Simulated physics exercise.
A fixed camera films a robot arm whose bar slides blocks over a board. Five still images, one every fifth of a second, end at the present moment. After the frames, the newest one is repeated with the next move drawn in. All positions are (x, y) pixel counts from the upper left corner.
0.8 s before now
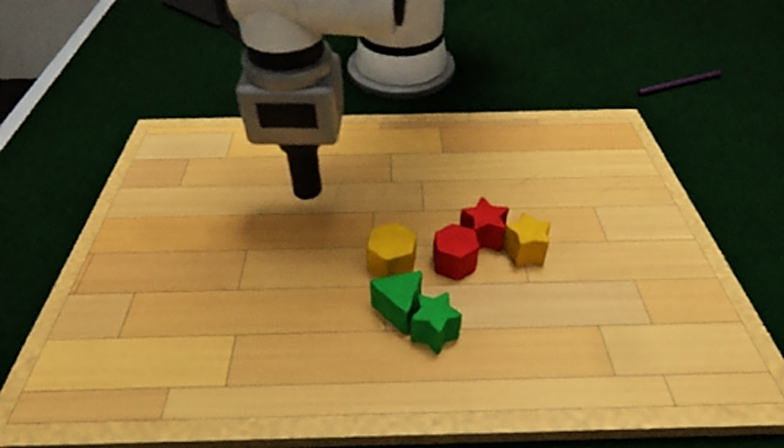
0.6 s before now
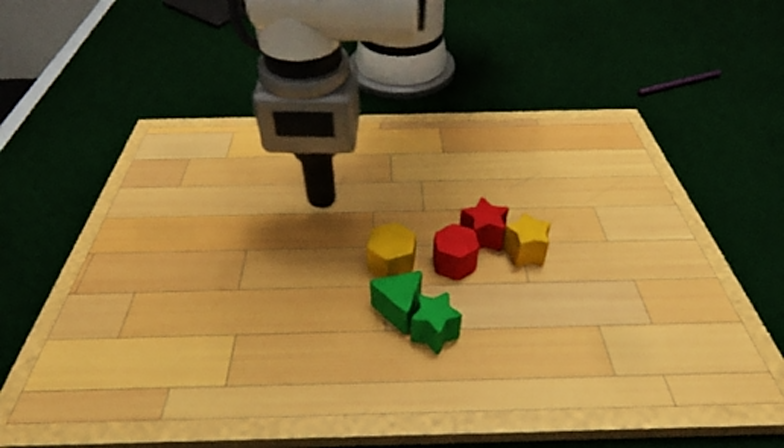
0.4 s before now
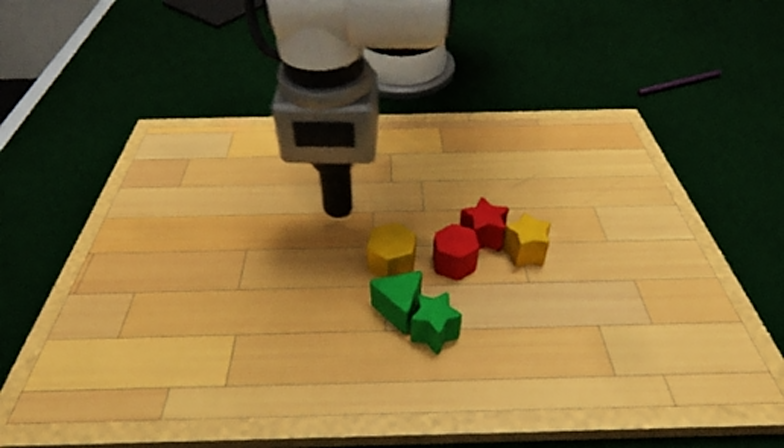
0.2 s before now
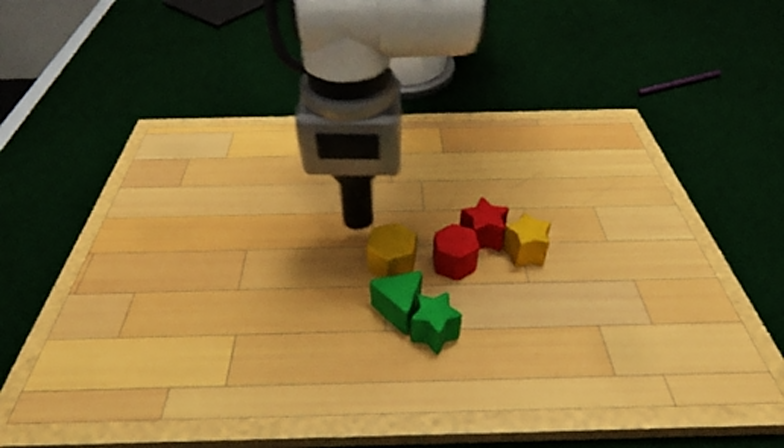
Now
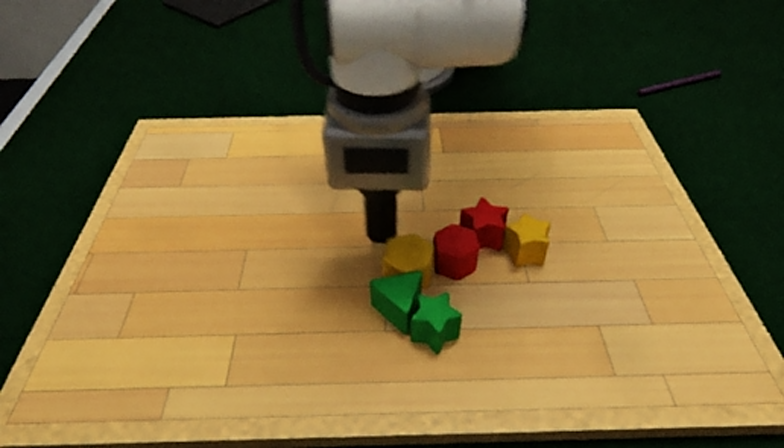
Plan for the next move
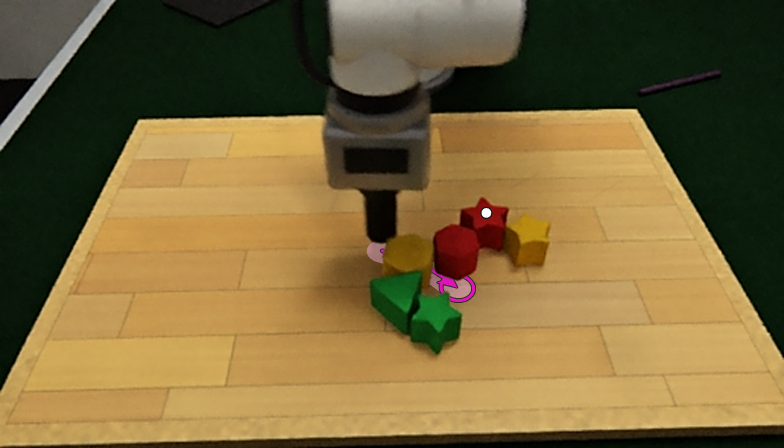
Robot arm moving right and toward the viewer over a wooden board, nudging a yellow block slightly toward a red one.
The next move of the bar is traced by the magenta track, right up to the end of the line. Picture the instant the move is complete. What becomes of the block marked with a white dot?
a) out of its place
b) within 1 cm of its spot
My answer is option b.
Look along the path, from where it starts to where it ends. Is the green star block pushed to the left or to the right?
The green star block goes right.
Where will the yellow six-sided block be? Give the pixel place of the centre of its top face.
Just about (456, 297).
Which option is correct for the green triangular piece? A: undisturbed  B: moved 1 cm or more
I choose B.
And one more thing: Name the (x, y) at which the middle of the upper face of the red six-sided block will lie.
Located at (492, 249).
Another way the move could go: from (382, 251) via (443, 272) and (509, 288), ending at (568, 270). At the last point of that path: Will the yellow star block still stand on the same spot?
In short: No.
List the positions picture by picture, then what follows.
The first picture shows bar's lower end at (308, 192); green triangular piece at (399, 287); yellow six-sided block at (392, 240); green star block at (436, 310); red six-sided block at (457, 239); red star block at (486, 213).
The second picture shows bar at (322, 200); blocks still.
The third picture shows bar at (339, 209); blocks still.
The fourth picture shows bar at (359, 221); blocks still.
The fifth picture shows bar at (382, 234); green triangular piece at (399, 287); yellow six-sided block at (409, 251); green star block at (436, 310); red six-sided block at (457, 239); red star block at (486, 213).
Drawn move, from (382, 251) over (409, 259) and (434, 271) to (457, 288); the dot is on the red star block.
The first path, step by step. Halfway along, bar at (422, 248); green triangular piece at (402, 298), turned 45° clockwise; yellow six-sided block at (434, 272), turned 15° clockwise; green star block at (442, 318), turned 20° anticlockwise; red six-sided block at (463, 242), turned 20° anticlockwise.
At the end, bar at (459, 271); green triangular piece at (401, 302), turned 60° clockwise; yellow six-sided block at (456, 297), turned 35° clockwise; green star block at (443, 340); red six-sided block at (492, 249), turned 75° anticlockwise; red star block still.
